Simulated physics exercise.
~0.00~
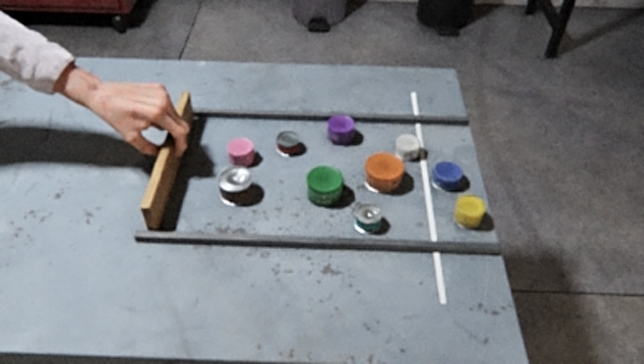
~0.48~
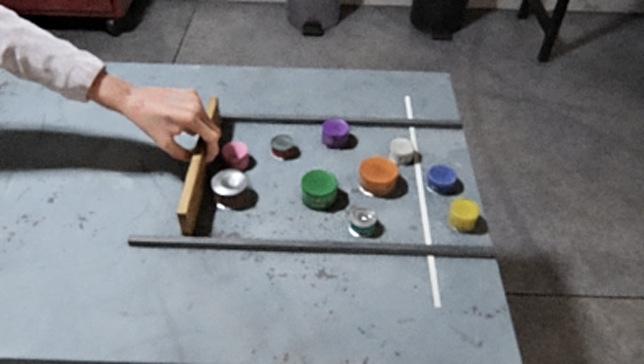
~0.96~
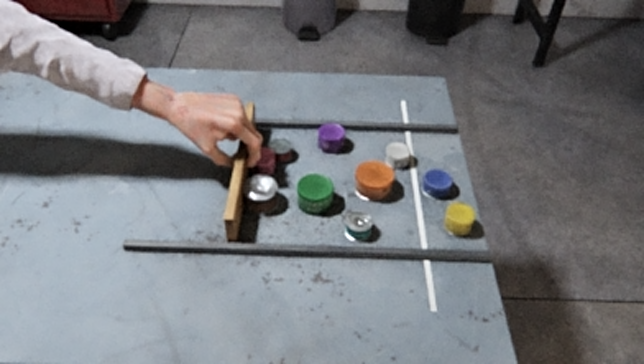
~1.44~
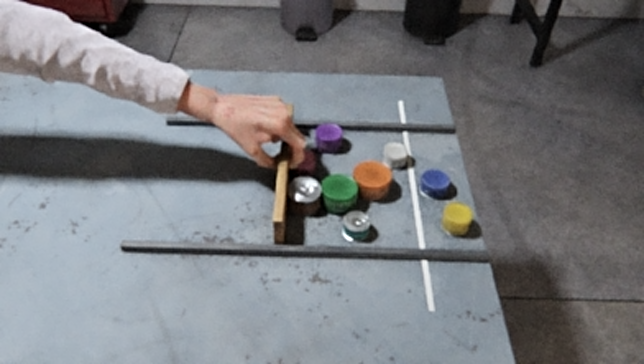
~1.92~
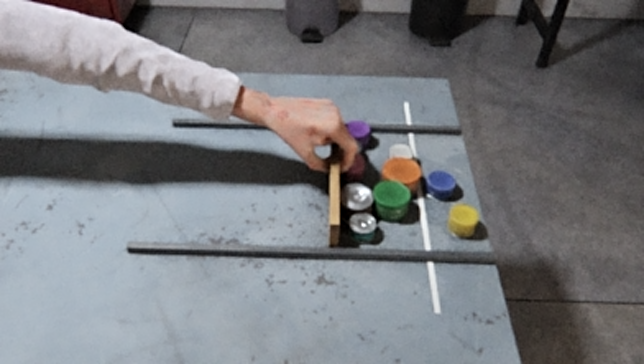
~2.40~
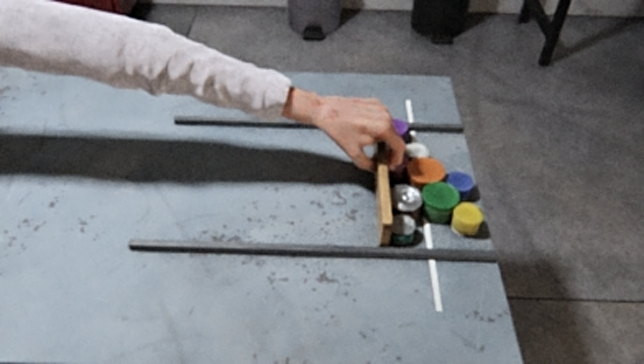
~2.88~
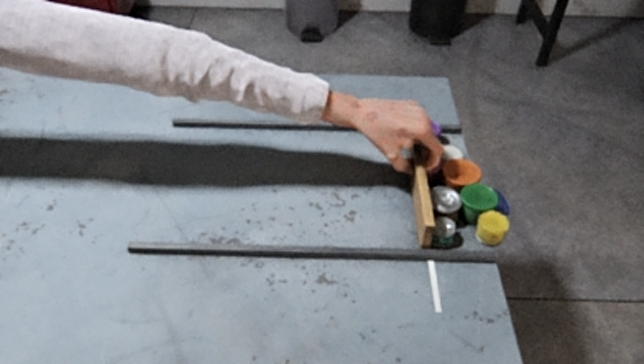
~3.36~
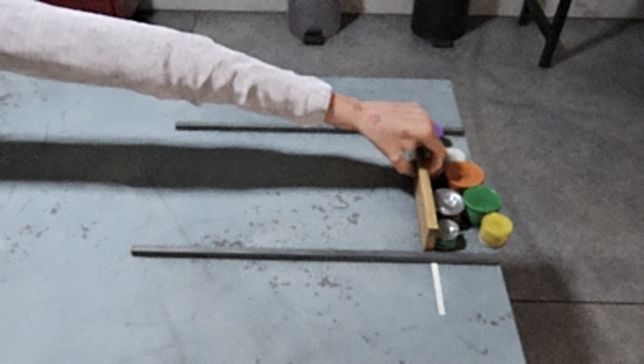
On a gray table, a hand pushes small tubs rightward with a board until one falls.
